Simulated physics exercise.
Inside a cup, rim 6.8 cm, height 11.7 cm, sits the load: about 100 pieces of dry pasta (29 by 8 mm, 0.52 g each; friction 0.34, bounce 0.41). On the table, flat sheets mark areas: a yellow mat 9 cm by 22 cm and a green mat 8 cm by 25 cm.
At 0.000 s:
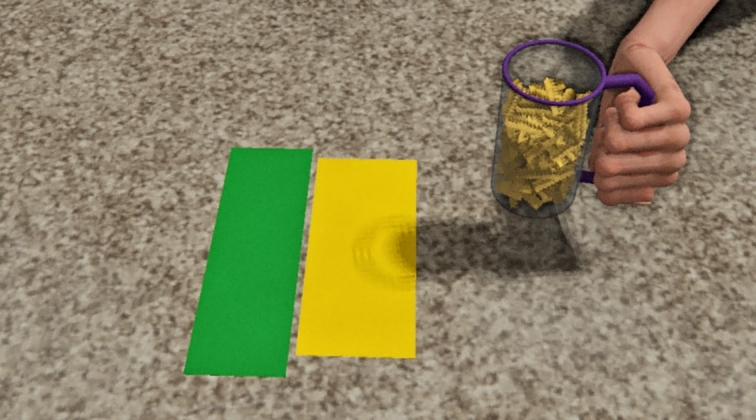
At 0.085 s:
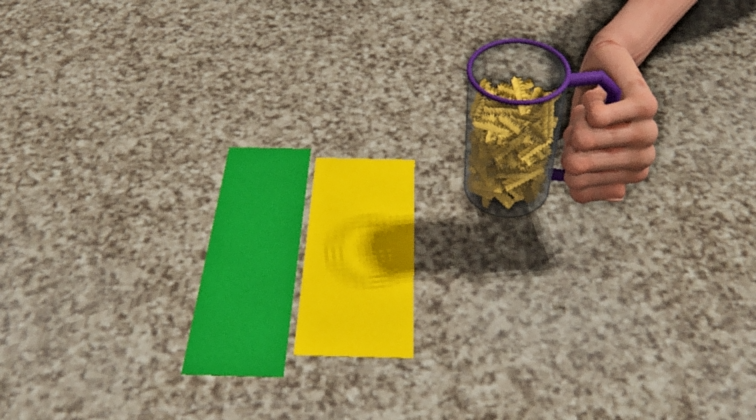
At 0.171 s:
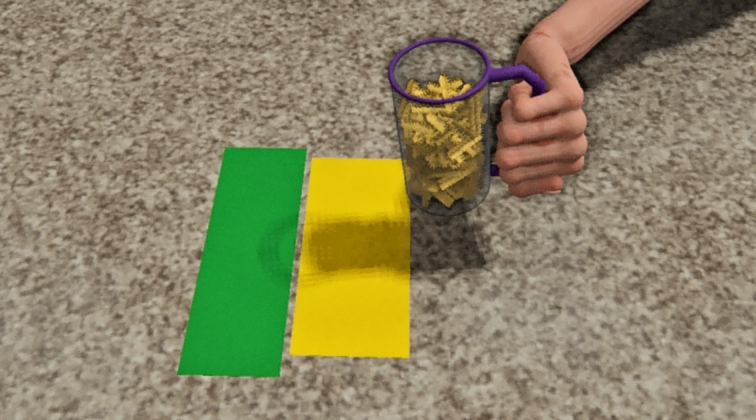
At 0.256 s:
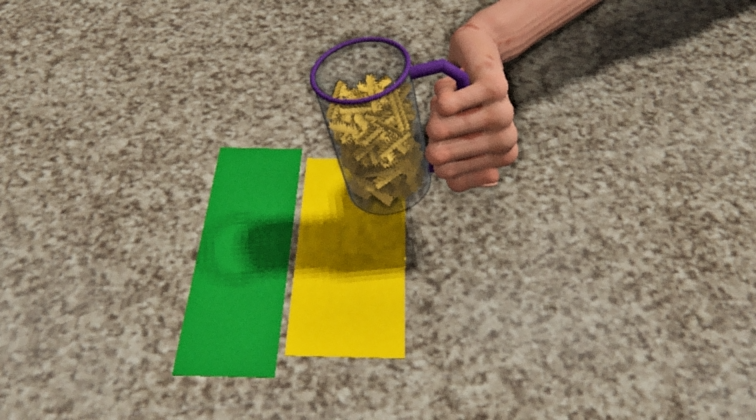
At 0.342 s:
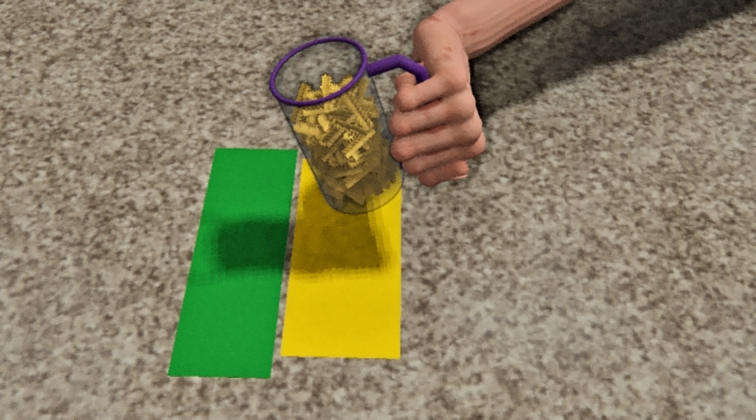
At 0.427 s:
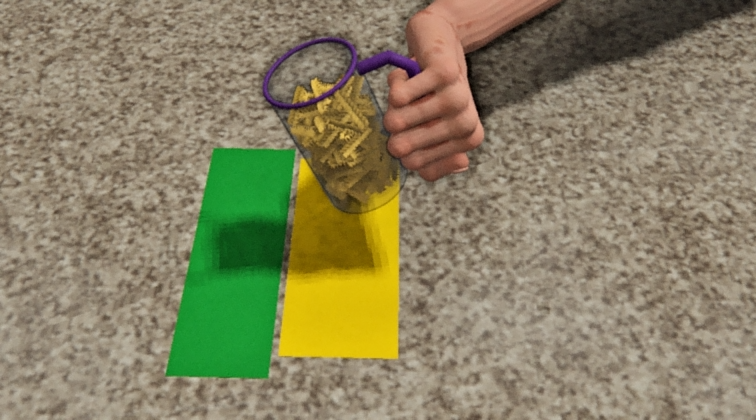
On a speckled grey-brown stone-like surface seen from above at an angle, a green mat lies at the left beside a yellow one. To the right, a hand grips the purple handle of a clear, purple-rimmed cup holding yellow pasta pieces. The hand carries the cup left until it is over the yellow mat, leaning it leftward along the way, then tilts it slightly further in place.
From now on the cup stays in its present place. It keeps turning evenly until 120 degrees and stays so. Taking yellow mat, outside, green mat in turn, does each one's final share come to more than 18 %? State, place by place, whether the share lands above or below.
The share for each place: Yellow mat lands below; outside lands above; green mat lands above.
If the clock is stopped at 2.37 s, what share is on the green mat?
Share arrived at that time: About 65 per cent.
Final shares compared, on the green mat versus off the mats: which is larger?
More ends up on the green mat.
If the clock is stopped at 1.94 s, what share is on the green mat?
5 percent.
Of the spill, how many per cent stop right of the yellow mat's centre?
Roughly 10 percent.
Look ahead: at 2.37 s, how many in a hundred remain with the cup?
Share remaining: Approx. 20 %.
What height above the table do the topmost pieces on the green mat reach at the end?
It reaches about 2.5 cm above the table.
Then, at 1.01 s, tilt 54 degrees; cup 100 %; middle of all pieces on or above the table near (353, 138).
After 1.49 s, tilt 82 degrees; cup 100 %; middle of all pieces on or above the table near (355, 134).
After 1.94 s, tilt 108 degrees; cup 95 %; middle of all pieces on or above the table near (346, 137).
After 2.37 s, tilt 120 degrees; cup 20 %, green mat 65 %, outside 10 %, yellow mat 5 %; middle of all pieces on or above the table near (252, 212).
In the end, at 3.9 s, cup 0 %, green mat 65 %, outside 25 %, yellow mat 5 %.
